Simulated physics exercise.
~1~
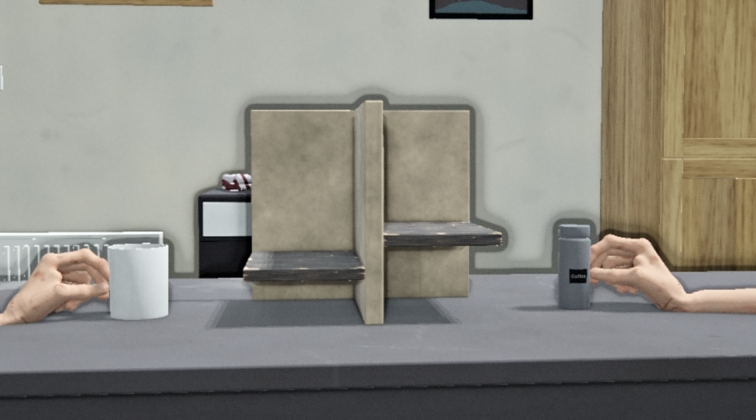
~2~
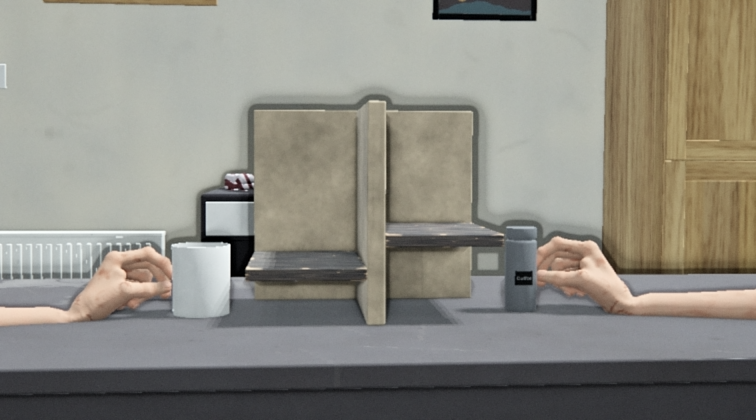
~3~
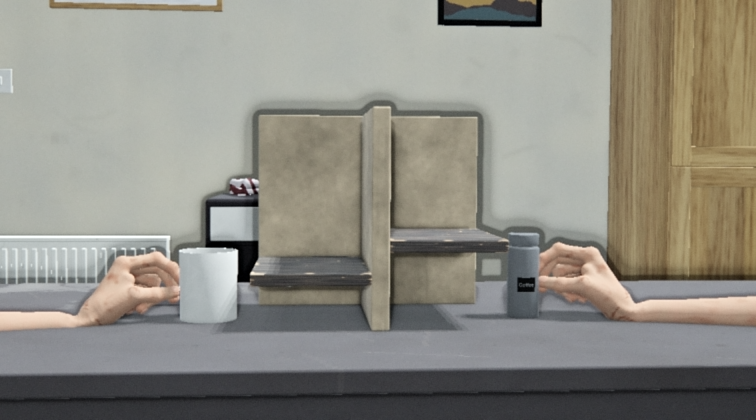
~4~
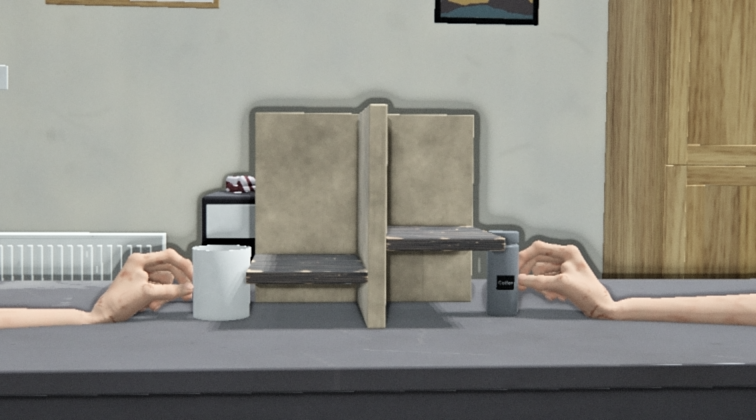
At the start, a hand on the left holds a white beaker and a hand on the right holds an upright grey shaker, on either side of a beige rack with a low dark shelf on each side. The hands slide the two things inward across the dark tabletop toward the rack. Both then pause just short of the shelves while the view sways slightly. Next, the hands push them a little further in, the beaker to the right and the shaker to the left. Finally, both are too tall to pass under and end up caught at the shelf edges, still upright.
